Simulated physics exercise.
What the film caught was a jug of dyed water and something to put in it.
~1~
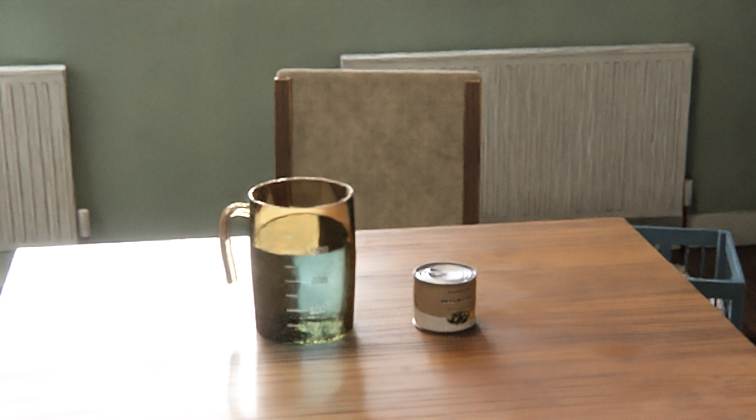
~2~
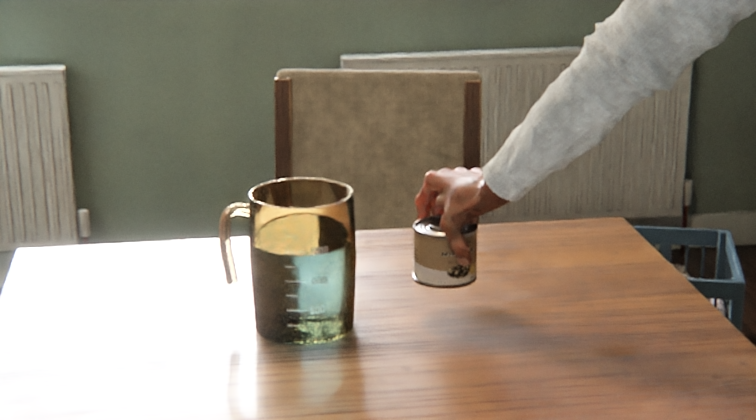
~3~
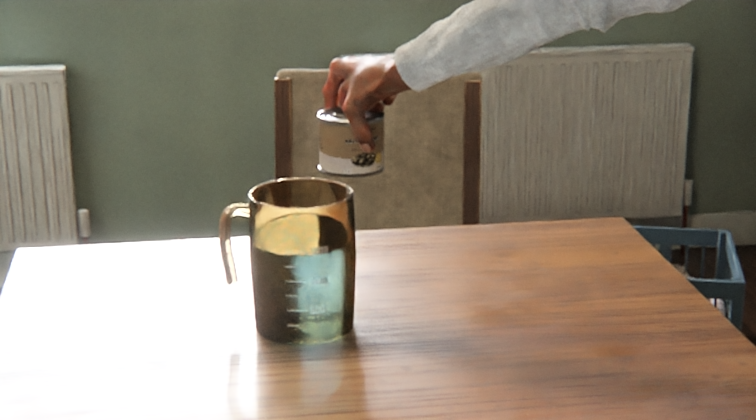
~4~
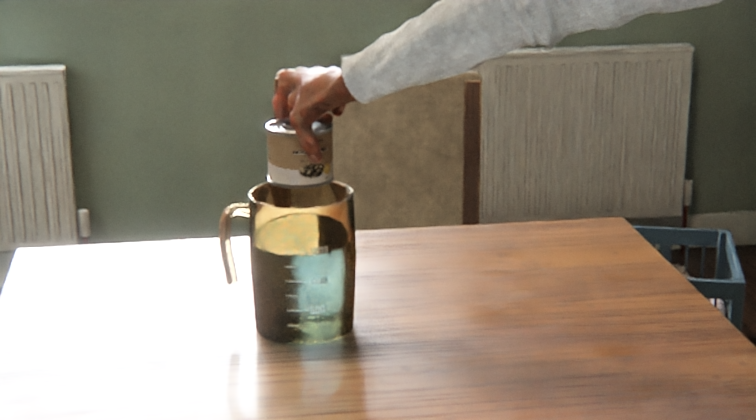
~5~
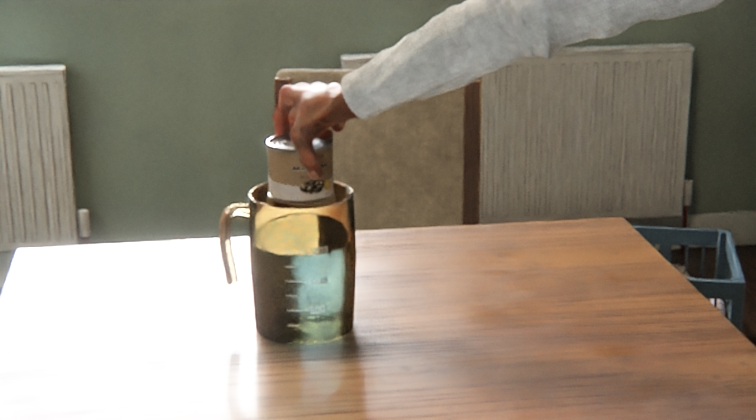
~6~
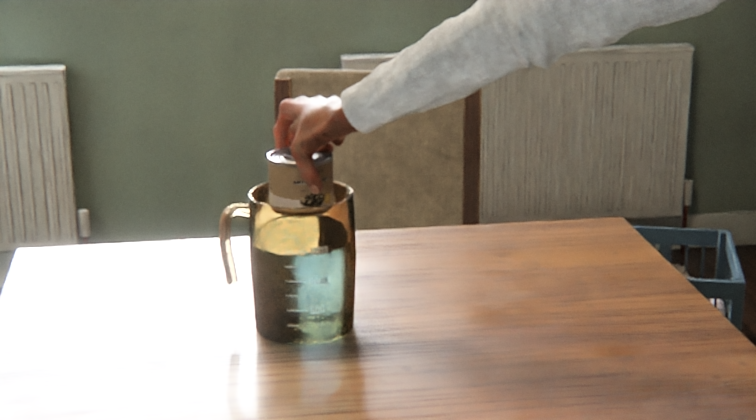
A hand lifts a small tin from the table and lowers it into the mouth of a jug.
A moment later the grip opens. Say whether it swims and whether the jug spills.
What you'd see is that the thing drops down while the jug holds everything.
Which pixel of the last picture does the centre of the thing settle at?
You'll find it at roughly (304, 296) in the last picture.
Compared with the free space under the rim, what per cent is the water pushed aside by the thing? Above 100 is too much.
Result: 50 per cent.
Soon after, the tin of food enters the dyed water; the jug is about three quarters full.
Later, the tin of food goes on down; the jug is about three quarters full.
In the end, the tin of food lies on the bottom; the jug is about three quarters full; nothing is spilt.
